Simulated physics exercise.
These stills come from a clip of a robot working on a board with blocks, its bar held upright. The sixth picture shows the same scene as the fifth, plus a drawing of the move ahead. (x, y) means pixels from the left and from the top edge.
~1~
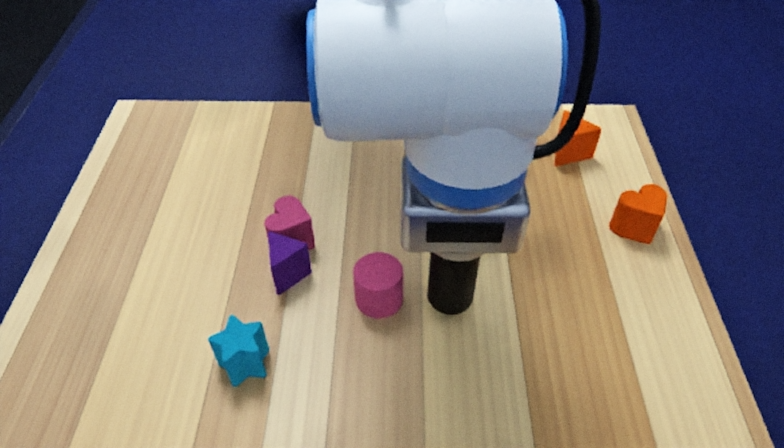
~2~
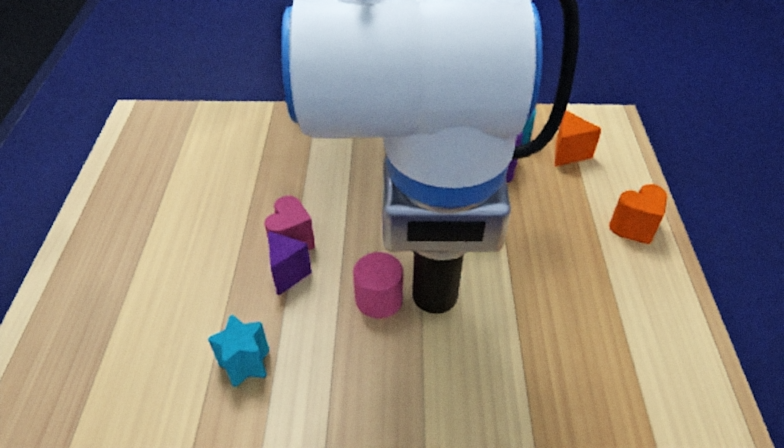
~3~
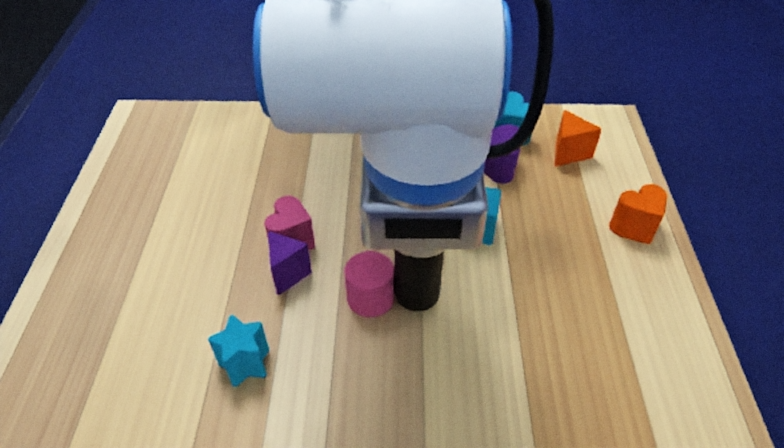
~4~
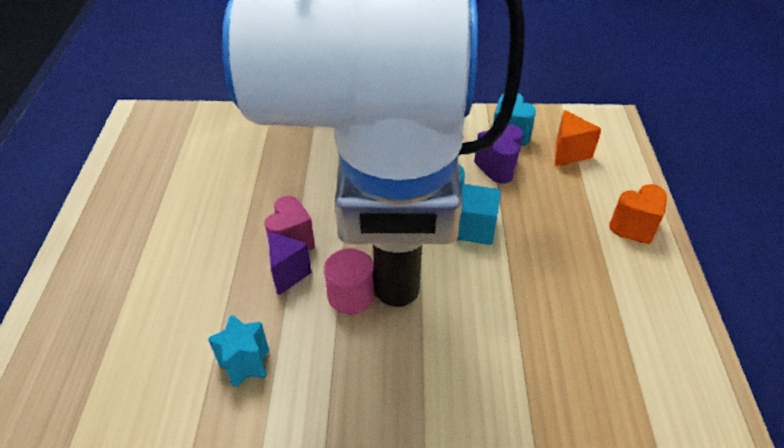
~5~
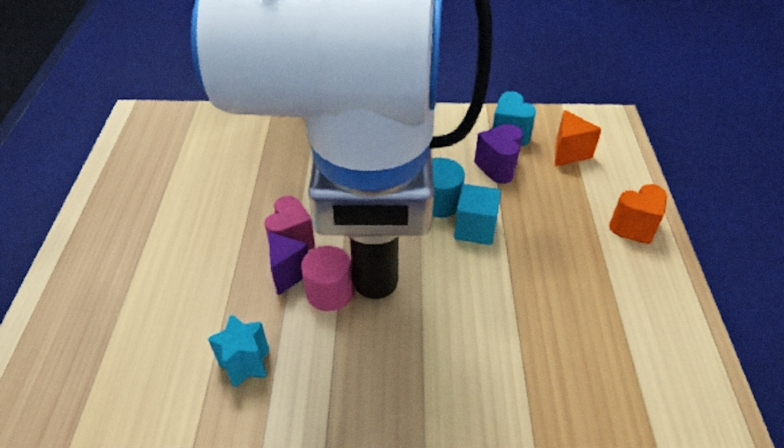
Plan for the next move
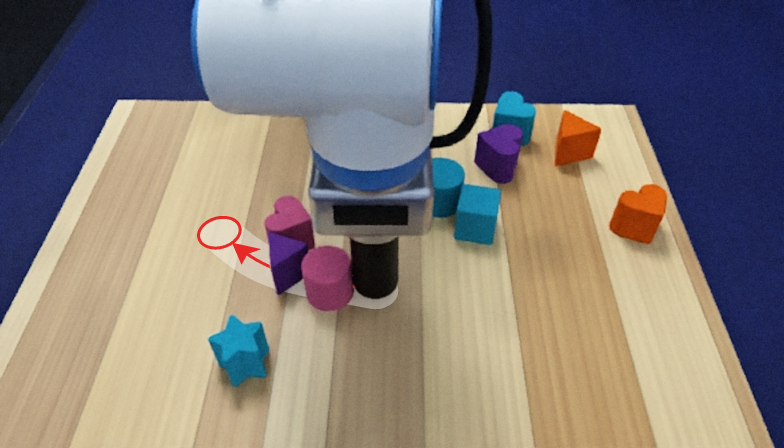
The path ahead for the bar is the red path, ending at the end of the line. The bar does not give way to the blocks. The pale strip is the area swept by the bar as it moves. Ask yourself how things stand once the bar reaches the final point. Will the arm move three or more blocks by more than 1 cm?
I'd say yes.
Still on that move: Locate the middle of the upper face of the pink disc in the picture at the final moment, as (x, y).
The middle of its top is at (234, 272).
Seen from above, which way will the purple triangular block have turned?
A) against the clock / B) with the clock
That would be A.
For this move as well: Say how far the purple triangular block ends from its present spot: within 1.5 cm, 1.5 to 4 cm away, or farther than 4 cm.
Band: Over 4 cm.
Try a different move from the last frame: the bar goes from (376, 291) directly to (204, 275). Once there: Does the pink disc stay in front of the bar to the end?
Final answer: No.
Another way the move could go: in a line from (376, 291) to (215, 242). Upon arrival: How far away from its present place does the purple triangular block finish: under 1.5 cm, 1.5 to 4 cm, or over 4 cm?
The block winds up beyond 4 cm from where it is now.
The line goes from (376, 291) over (285, 272) to (219, 232).
The first path, step by step. One third of the way, bar (311, 269); purple triangular block (258, 238), turned 20° clockwise; pink disc (263, 268).
Two thirds of the way, bar (255, 251); purple triangular block (207, 226); pink heart block (276, 206), turned 55° clockwise; pink disc (234, 272).
At the end, bar (216, 223); turquoise star block unmoved; purple triangular block (176, 218), turned 90° anticlockwise; pink heart block (275, 205), turned 60° clockwise; pink disc (234, 272).
